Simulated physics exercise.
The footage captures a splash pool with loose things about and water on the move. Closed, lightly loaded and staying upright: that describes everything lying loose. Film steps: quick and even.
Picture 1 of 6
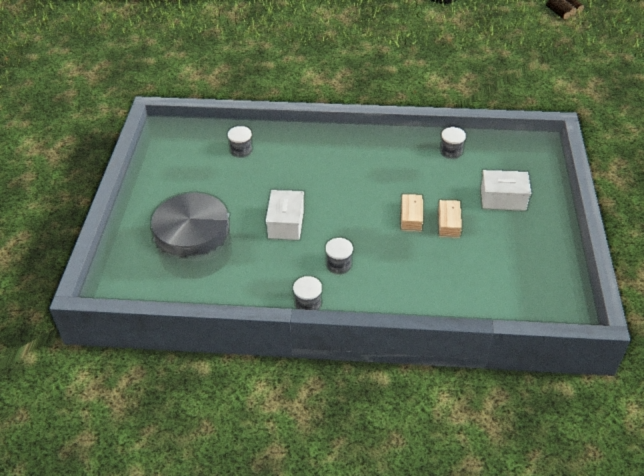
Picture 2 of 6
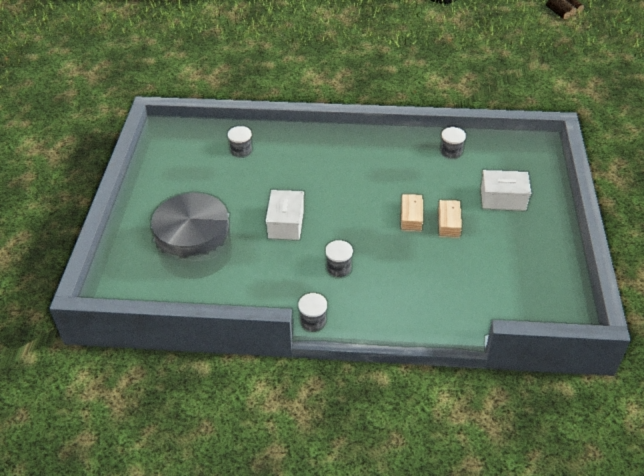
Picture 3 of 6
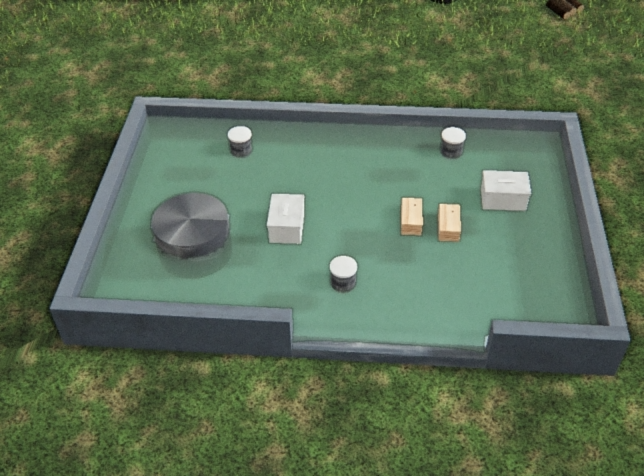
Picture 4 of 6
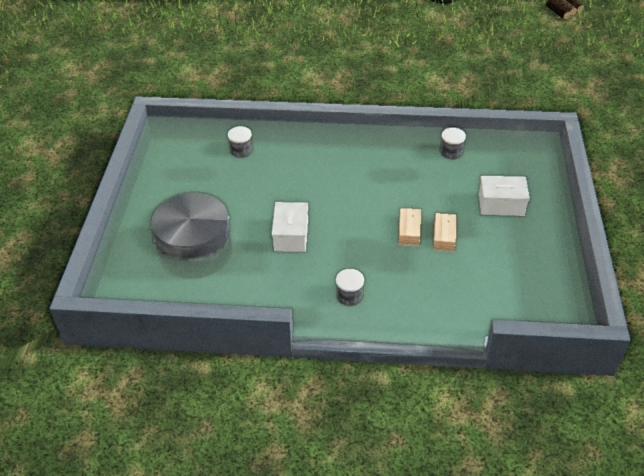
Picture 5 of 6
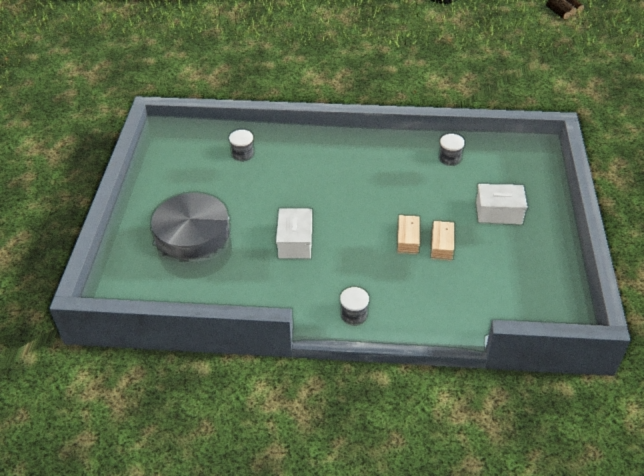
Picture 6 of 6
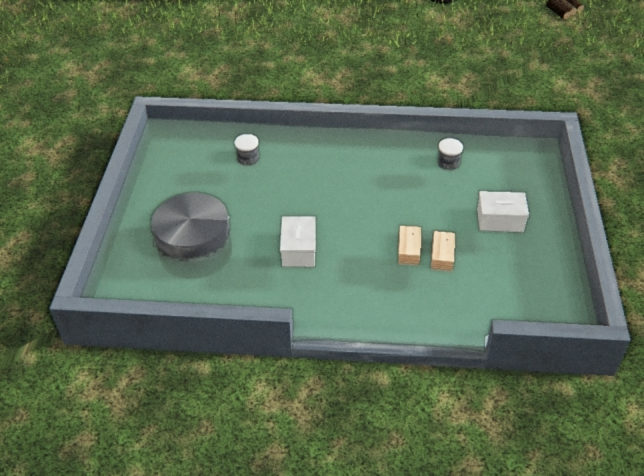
A section of the pool's front wall vanished, and two small dark cylinders with white tops slid out of view there, one after another, while the pale and wooden blocks drifted slightly toward the gap.
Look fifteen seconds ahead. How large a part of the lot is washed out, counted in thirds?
The portion will probably reach two thirds or more.
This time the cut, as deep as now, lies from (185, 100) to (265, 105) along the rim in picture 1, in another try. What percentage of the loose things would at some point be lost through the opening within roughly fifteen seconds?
Share: Near 20 %.
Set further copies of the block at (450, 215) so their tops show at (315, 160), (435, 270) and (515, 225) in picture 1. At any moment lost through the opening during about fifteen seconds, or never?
Well, taking each in turn, that's lost to the flow, lost to the flow and finally lost to the flow.
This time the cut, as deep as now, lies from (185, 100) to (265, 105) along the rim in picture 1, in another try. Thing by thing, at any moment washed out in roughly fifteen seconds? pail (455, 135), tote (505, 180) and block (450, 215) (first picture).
The three read no escape, no escape and no escape, respectively.
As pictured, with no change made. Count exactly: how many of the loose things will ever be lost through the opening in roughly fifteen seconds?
I make it 6 in total.
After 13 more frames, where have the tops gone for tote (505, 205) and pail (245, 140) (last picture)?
Tops end up close to (487, 256) and (275, 160) respectively.
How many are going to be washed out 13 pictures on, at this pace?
By my count it is 5.
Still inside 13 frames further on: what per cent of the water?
I'd put it close to 64 percent.
A moment on, 2 of 8 are out; 6 afloat.
Next, 5 of 8 are out; 3 afloat.
Later, 6 of 8 are out; 2 afloat.
In the end, 6 of 8 are out; 2 afloat.
